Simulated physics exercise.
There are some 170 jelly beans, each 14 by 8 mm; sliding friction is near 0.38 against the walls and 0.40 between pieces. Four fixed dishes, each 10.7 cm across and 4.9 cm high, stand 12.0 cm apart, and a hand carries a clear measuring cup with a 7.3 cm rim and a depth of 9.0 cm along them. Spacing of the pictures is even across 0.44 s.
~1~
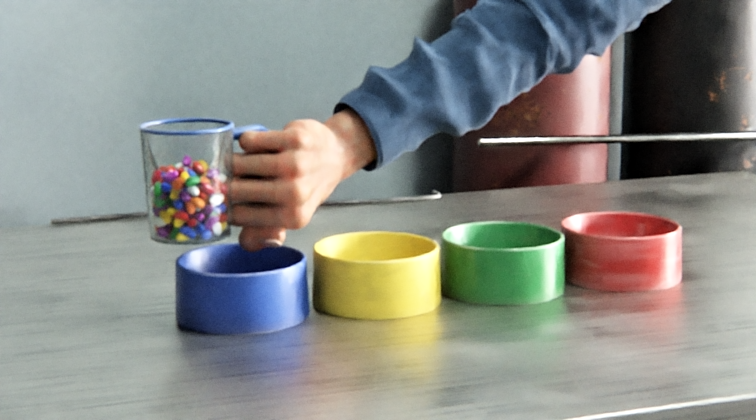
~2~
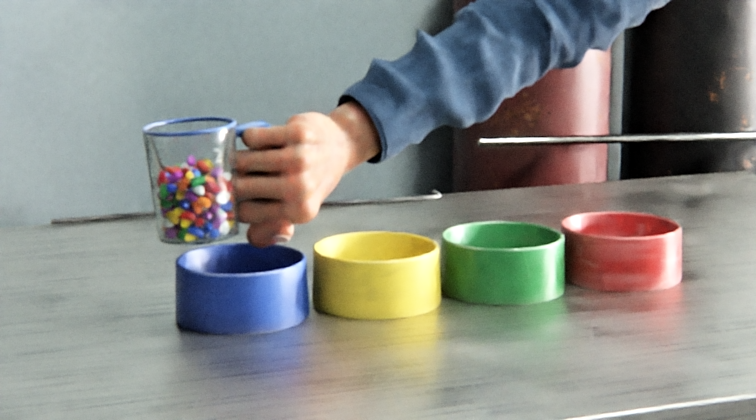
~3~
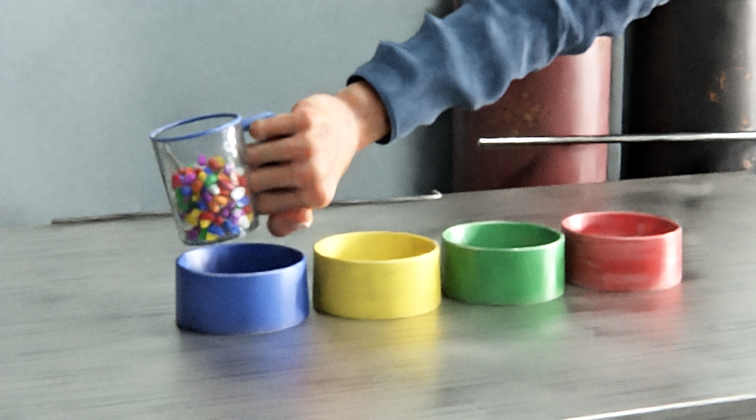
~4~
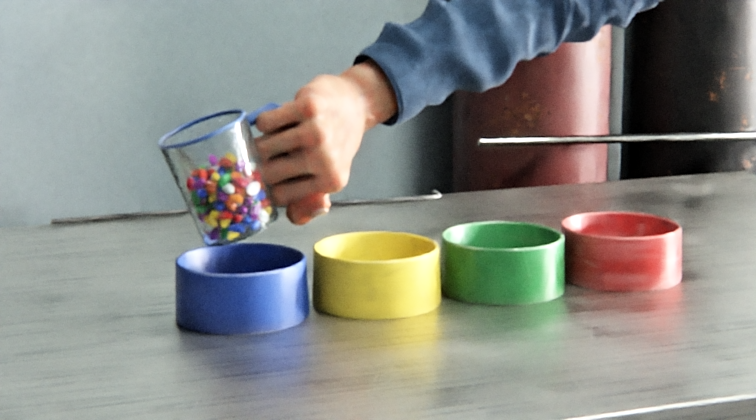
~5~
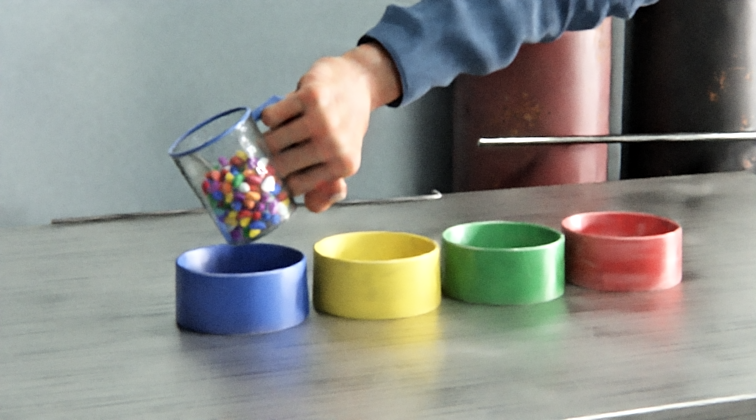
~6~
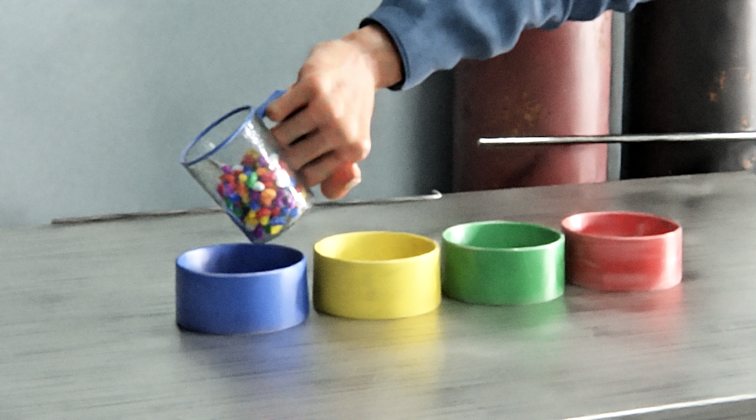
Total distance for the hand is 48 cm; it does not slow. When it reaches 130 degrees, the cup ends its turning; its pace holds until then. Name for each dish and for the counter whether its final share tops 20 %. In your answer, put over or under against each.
Red - under; blue - under; green - under; yellow - over; counter - under.
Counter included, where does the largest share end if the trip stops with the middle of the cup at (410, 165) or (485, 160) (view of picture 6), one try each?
Most goes to: Yellow, then yellow.
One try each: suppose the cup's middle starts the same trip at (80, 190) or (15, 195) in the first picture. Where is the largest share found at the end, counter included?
First try: Blue; second try: Blue.
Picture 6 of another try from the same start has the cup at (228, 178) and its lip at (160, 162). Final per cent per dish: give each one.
Red 0; blue 70; green 0; yellow 10.
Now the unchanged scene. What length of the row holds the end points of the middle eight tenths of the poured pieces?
About 6 cm.
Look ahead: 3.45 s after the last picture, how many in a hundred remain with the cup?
About 0 per cent.
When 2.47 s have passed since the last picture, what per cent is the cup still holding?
Roughly 0 per cent, I'd say.
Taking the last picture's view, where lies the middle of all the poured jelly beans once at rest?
In the last view, approximately (367, 283).
Then, 1.49 s after the last picture, tilt 130 degrees; cup holds 0 %, blue 5 %, yellow 95 %.
Then, 2.47 s after the last picture, tilt 130 degrees; cup holds 0 %, blue 5 %, yellow 95 %.
Then, 3.45 s after the last picture, tilt 130 degrees; cup holds 0 %, blue 5 %, yellow 95 %.
In the end, red 0 %, blue 5 %, green 0 %, yellow 95 %, counter 0 %.
